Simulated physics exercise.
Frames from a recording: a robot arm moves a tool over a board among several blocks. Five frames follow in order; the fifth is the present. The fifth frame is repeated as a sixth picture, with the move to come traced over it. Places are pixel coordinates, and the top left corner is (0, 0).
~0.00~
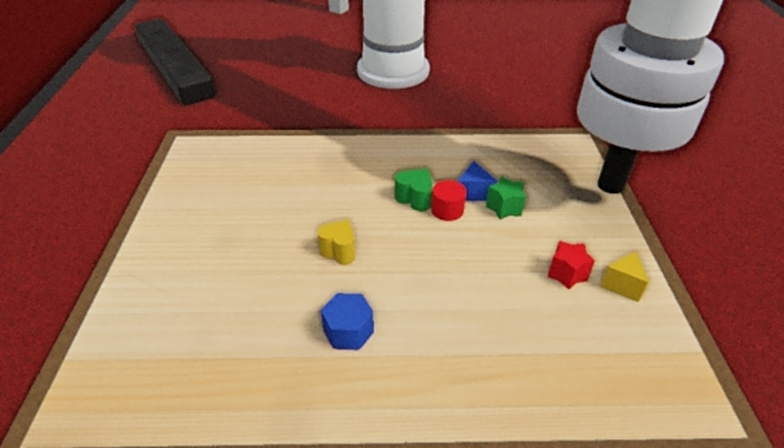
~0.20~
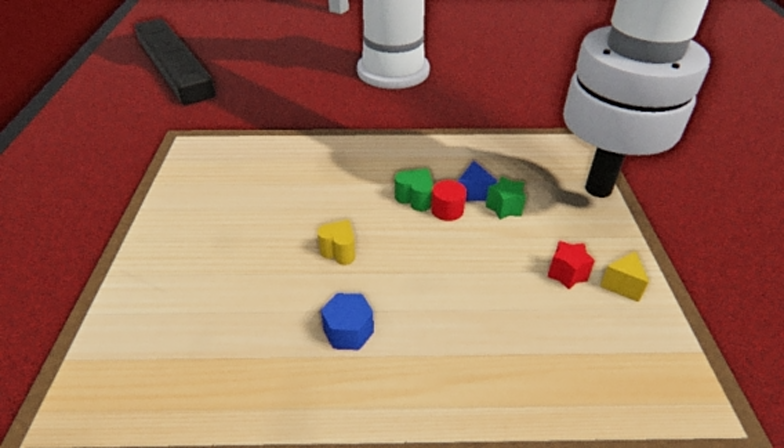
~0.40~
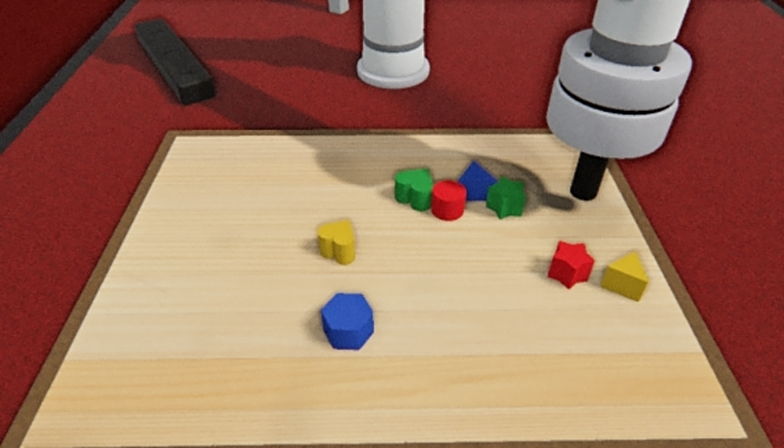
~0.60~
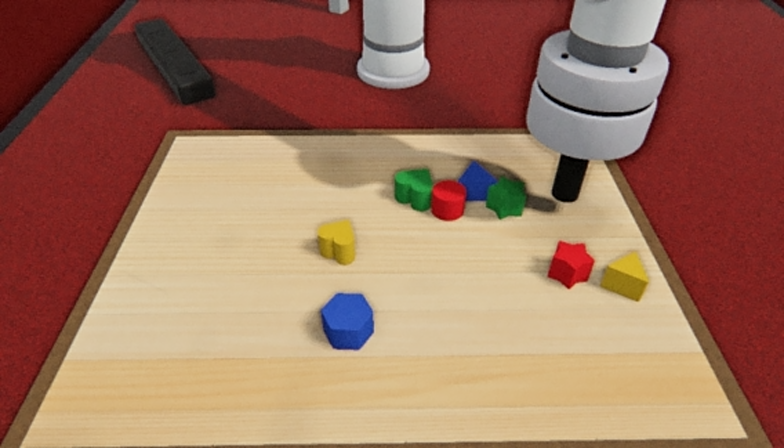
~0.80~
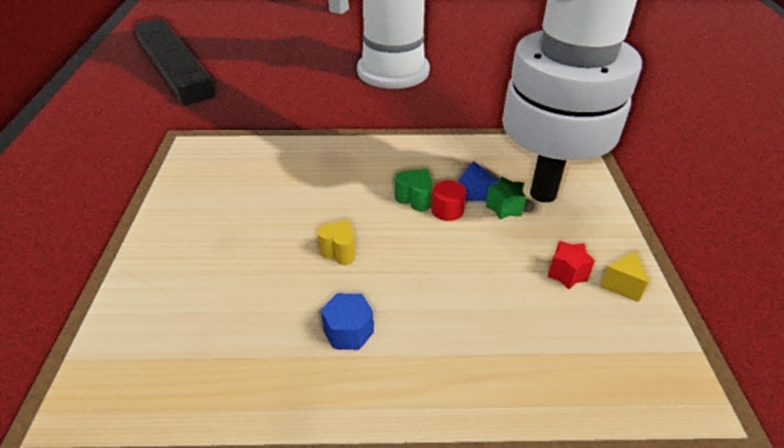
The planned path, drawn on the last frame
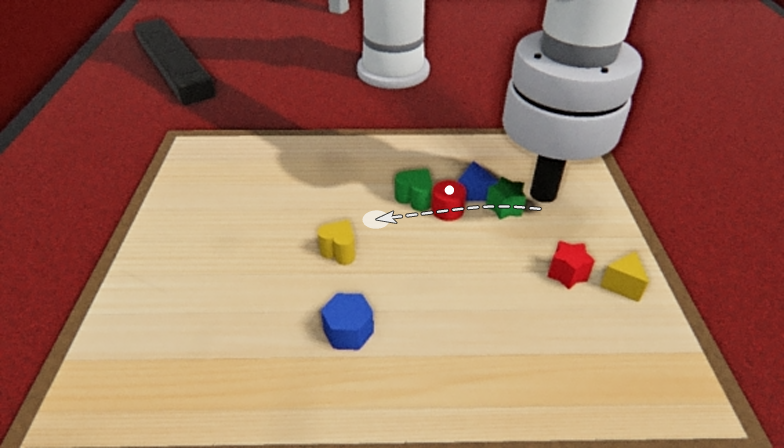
At the start, a robot arm holds a dark tool near the upper right edge of a wooden board scattered with coloured blocks. The tool moves steadily left, dipping slightly, until it is just right of the green star, while all the blocks stay still.
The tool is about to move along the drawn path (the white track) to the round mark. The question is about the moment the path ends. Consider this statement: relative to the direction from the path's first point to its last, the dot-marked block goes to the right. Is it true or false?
Verdict: False.
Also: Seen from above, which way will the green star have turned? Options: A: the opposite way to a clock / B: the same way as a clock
Choice A: The opposite way to a clock.
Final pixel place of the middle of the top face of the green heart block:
That would be at about pixel (396, 177).
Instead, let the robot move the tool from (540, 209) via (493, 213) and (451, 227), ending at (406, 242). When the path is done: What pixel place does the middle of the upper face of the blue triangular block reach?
The middle of the upper face of the blue triangular block will lie at about (450, 168) in the picture.
The drawn path runs from (540, 209) via (484, 207) and (431, 213), ending at (376, 219); the dot is on the red disc.
What follows on the original path. One third of the way, tool at (485, 193); green heart block at (411, 178), turned 15° clockwise; red disc at (434, 197); blue triangular block at (457, 172), turned 70° clockwise; green star at (467, 198), turned 45° anticlockwise.
Two thirds of the way, tool at (431, 199); green heart block at (409, 177), turned 20° clockwise; red disc at (392, 213); blue triangular block at (451, 172), turned 100° clockwise; green star at (431, 210), turned 90° anticlockwise.
At the end, tool at (376, 205); green heart block at (396, 177), turned 70° clockwise; red disc at (381, 220); blue triangular block at (451, 172), turned 100° clockwise; green star at (426, 212), turned 120° anticlockwise.
